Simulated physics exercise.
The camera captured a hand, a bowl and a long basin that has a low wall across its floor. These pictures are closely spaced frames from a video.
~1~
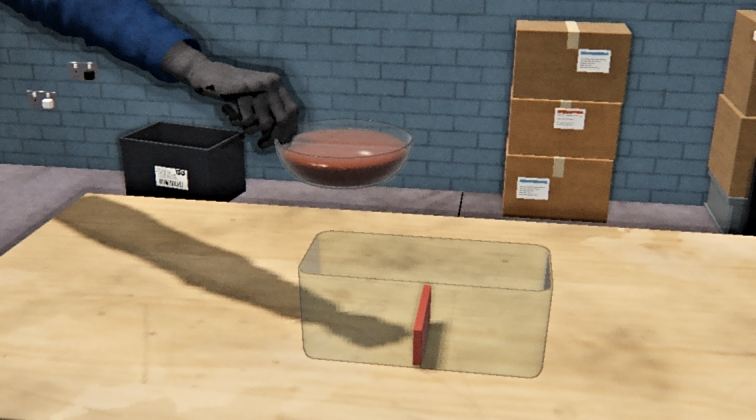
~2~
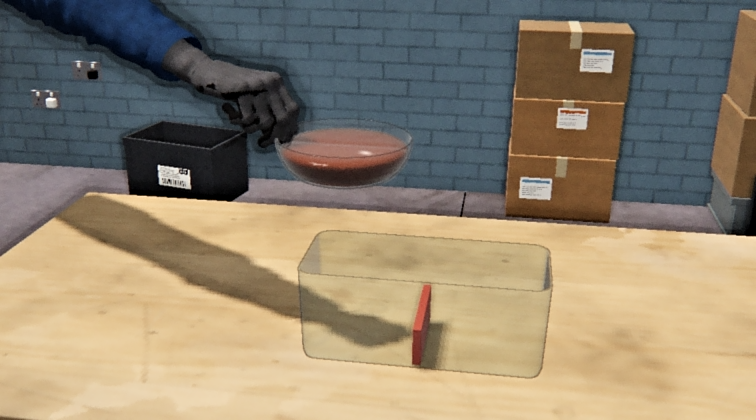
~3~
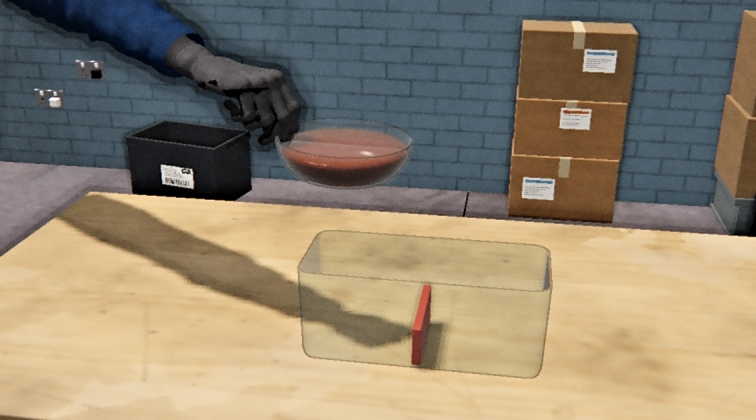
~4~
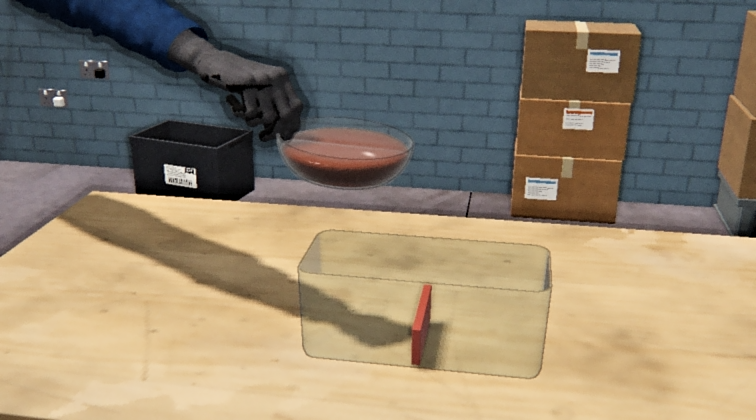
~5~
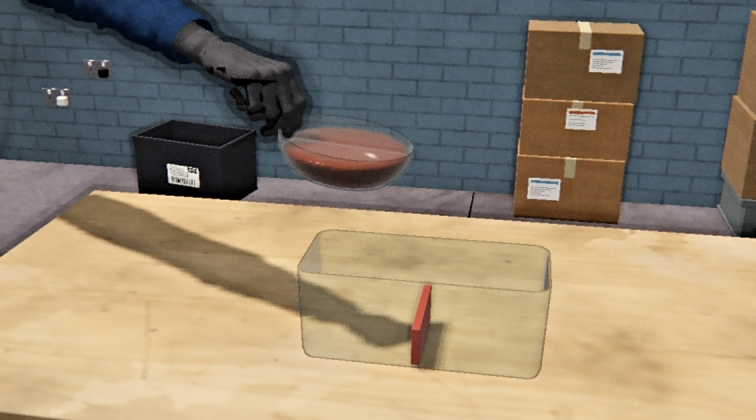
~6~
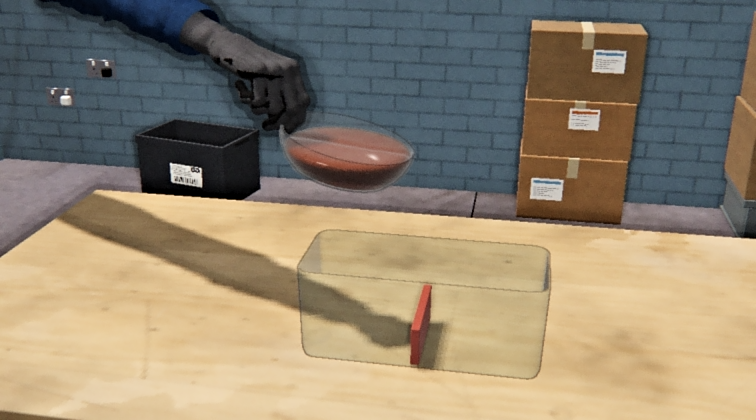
A gloved hand holds a clear bowl of reddish liquid above a wooden table, where a long transparent basin with a low red wall across its floor sits still. The bowl starts level, then tilts slightly and gradually to the right, its right rim dipping a little lower.
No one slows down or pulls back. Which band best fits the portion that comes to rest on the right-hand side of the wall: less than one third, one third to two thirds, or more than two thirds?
It is more than two thirds.
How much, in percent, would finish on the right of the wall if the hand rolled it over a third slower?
About 80 per cent.
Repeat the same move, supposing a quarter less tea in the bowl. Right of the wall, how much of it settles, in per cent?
The share comes to some 75 parts in a hundred.
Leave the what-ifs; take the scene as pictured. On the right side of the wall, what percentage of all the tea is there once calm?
75 %.
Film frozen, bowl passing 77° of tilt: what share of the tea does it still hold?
It comes to 15 per cent or so.
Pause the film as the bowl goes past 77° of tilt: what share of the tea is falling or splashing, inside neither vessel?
About 50 %.
A moment on, the bowl is tipped on its side and 15 per cent is still to pour, 1 is left of the wall and 34 right of it.
Next, the bowl is tipped right over and 0 per cent is still to pour, 23 is left of the wall and 74 right of it.
Then the bowl is tipped right over and 0 per cent is still to pour, 24 is left of the wall and 73 right of it.
Later the bowl is tipped right over and 0 per cent is still to pour, 24 is left of the wall and 73 right of it.
At rest 24 per cent lies left of the wall, 73 right of it and 2 outside.
